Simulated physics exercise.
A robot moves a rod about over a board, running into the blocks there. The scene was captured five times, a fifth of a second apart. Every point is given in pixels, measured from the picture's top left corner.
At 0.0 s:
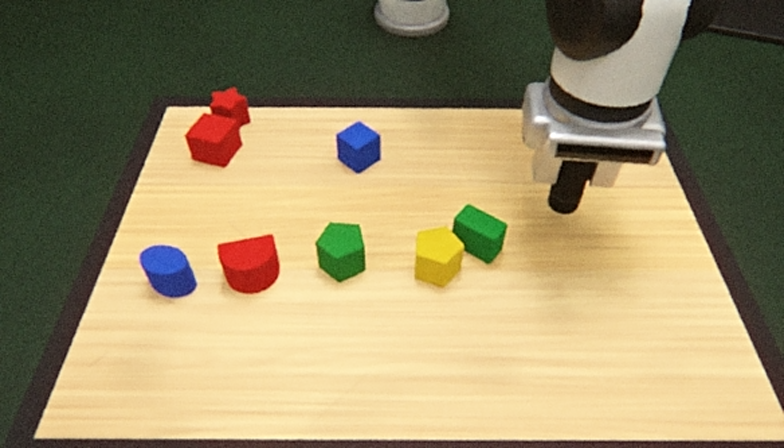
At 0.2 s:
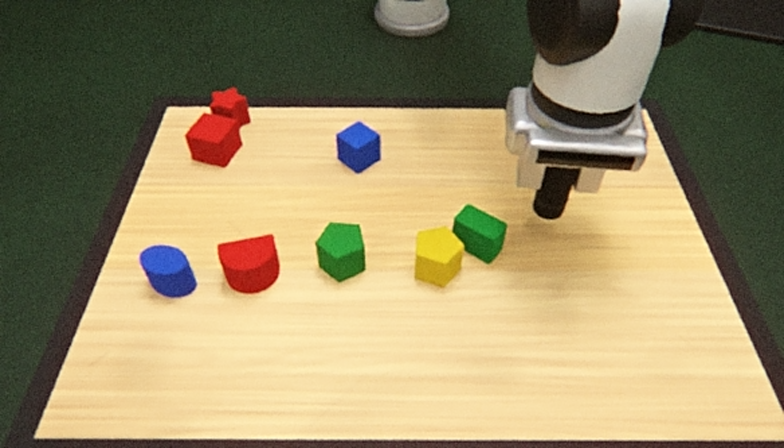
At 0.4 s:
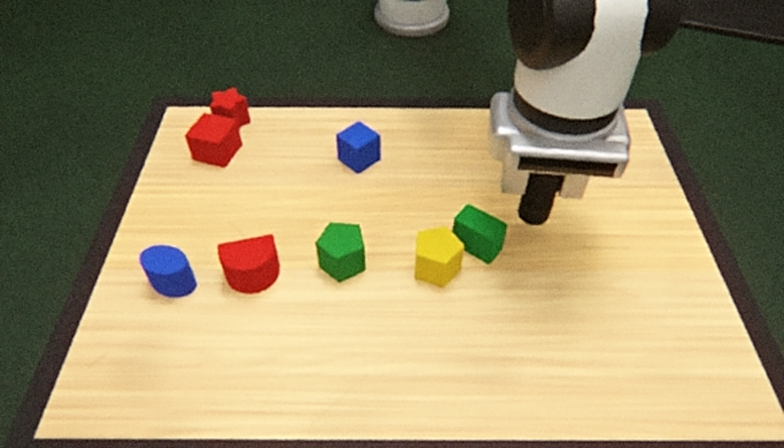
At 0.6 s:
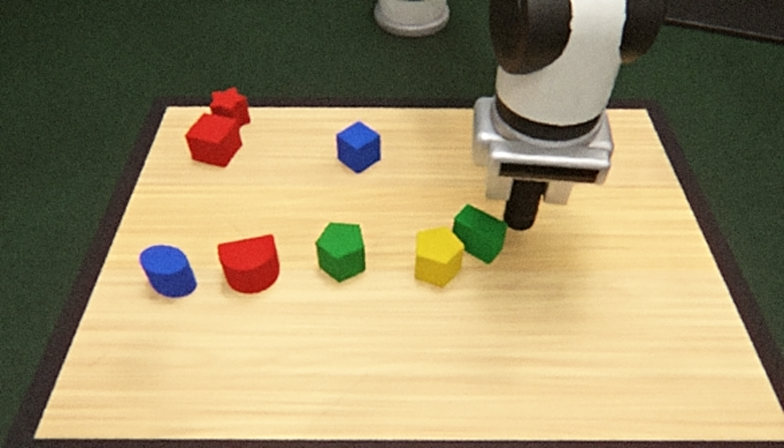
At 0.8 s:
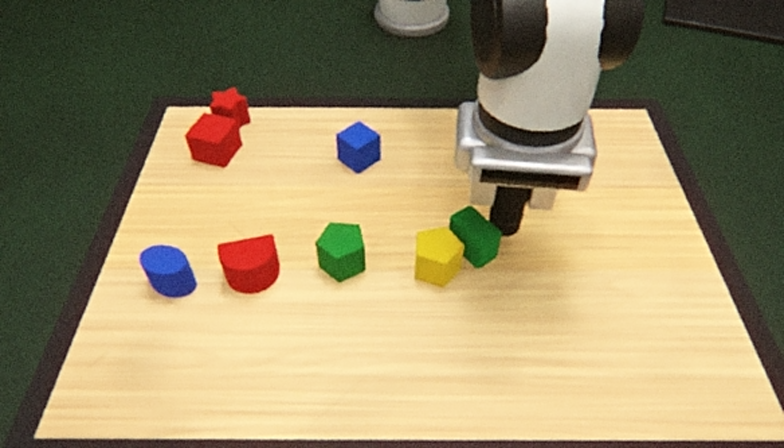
Robot arm moving its dark rod leftward across a wooden board of coloured blocks, nudging the green rectangular block slightly.
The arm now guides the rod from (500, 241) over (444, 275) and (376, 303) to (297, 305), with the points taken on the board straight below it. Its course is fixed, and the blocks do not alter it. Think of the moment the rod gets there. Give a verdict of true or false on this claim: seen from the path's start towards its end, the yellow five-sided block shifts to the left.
That is false.
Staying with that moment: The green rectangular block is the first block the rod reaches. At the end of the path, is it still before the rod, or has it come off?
The rod should keep driving it forward.
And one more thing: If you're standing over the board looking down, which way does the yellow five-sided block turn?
The turn is clockwise.
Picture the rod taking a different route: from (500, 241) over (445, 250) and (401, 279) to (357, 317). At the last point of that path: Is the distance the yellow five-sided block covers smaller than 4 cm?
No
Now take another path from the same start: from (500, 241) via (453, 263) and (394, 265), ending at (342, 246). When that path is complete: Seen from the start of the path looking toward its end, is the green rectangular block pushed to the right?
No.
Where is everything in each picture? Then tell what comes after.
Lower end of the rod (562, 204), tops of blocks, red D-shaped block (247, 251), green five-sided block (341, 238), yellow five-sided block (438, 243), green rectangular block (481, 221), in the first picture.
Rod (548, 210), blocks as before, in the second picture.
Rod (533, 215), blocks as before, in the third picture.
Rod (518, 220), blocks as before, in the fourth picture.
Rod (504, 226), red D-shaped block (247, 251), green five-sided block (341, 238), yellow five-sided block (438, 243), green rectangular block (476, 224), in the fifth picture.
On the path given first. One third of the way, rod (445, 261); yellow five-sided block (377, 259), turned 30° clockwise; green rectangular block (414, 253), turned 30° clockwise.
Two thirds of the way, rod (375, 288); green five-sided block (310, 233), turned 85° clockwise; yellow five-sided block (304, 274), turned 45° clockwise; green rectangular block (342, 276), turned 50° clockwise.
At the end, rod (294, 290); red D-shaped block (210, 242), turned 65° clockwise; green five-sided block (309, 233), turned 85° clockwise; yellow five-sided block (219, 282), turned 40° clockwise; green rectangular block (258, 280), turned 40° clockwise.
